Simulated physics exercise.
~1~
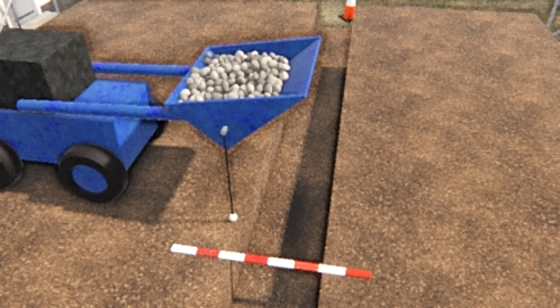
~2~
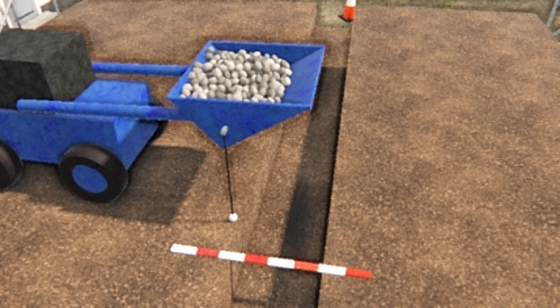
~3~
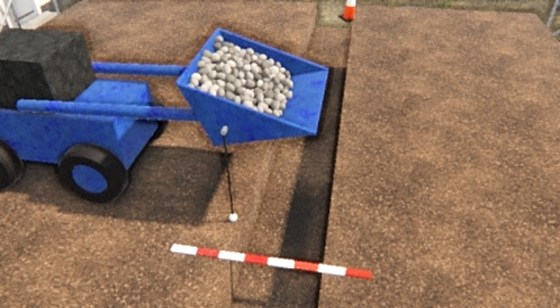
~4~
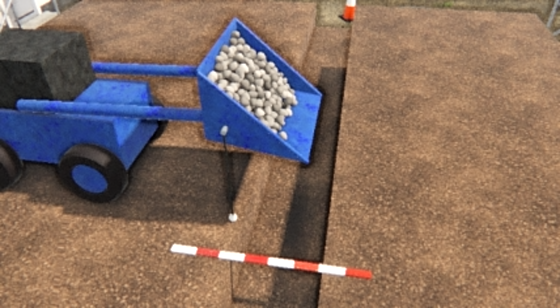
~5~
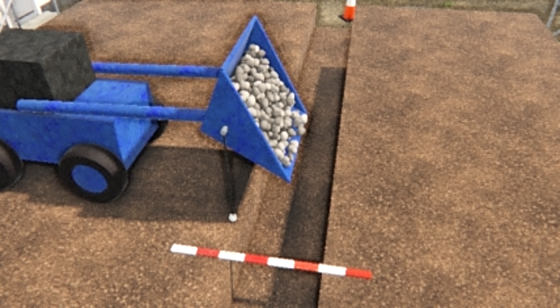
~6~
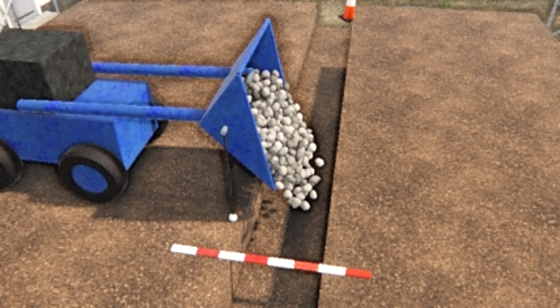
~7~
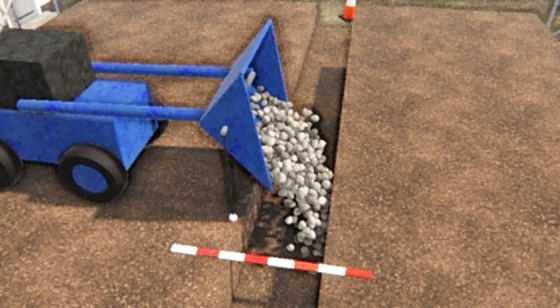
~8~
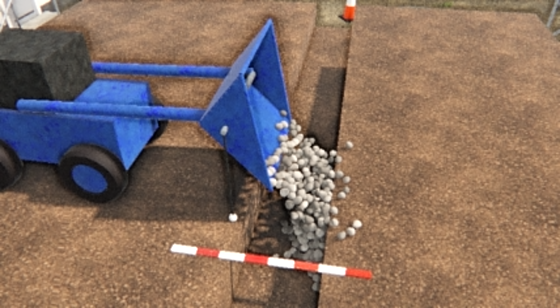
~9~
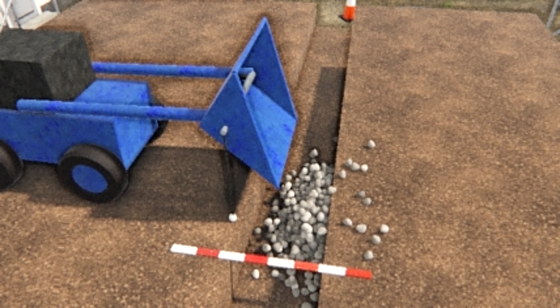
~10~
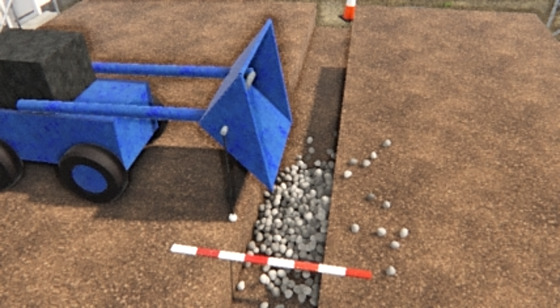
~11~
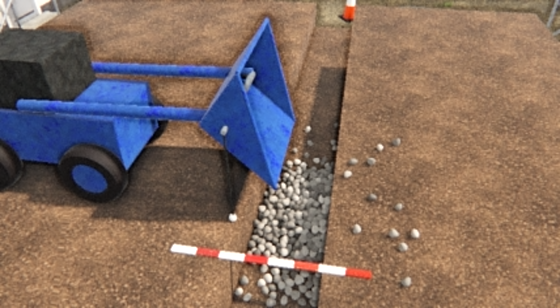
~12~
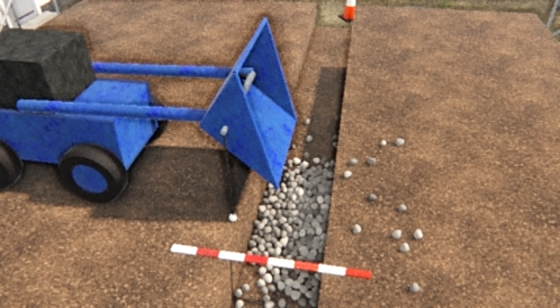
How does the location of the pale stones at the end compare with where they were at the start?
At the start the stones are heaped inside the raised blue bucket. By the end most of them lie lower and to the right in the trench, with a few scattered on the ground past it.
Blue loader bucket tipping forward and pouring pale stones into a narrow trench, a few scattering on the ground beyond.
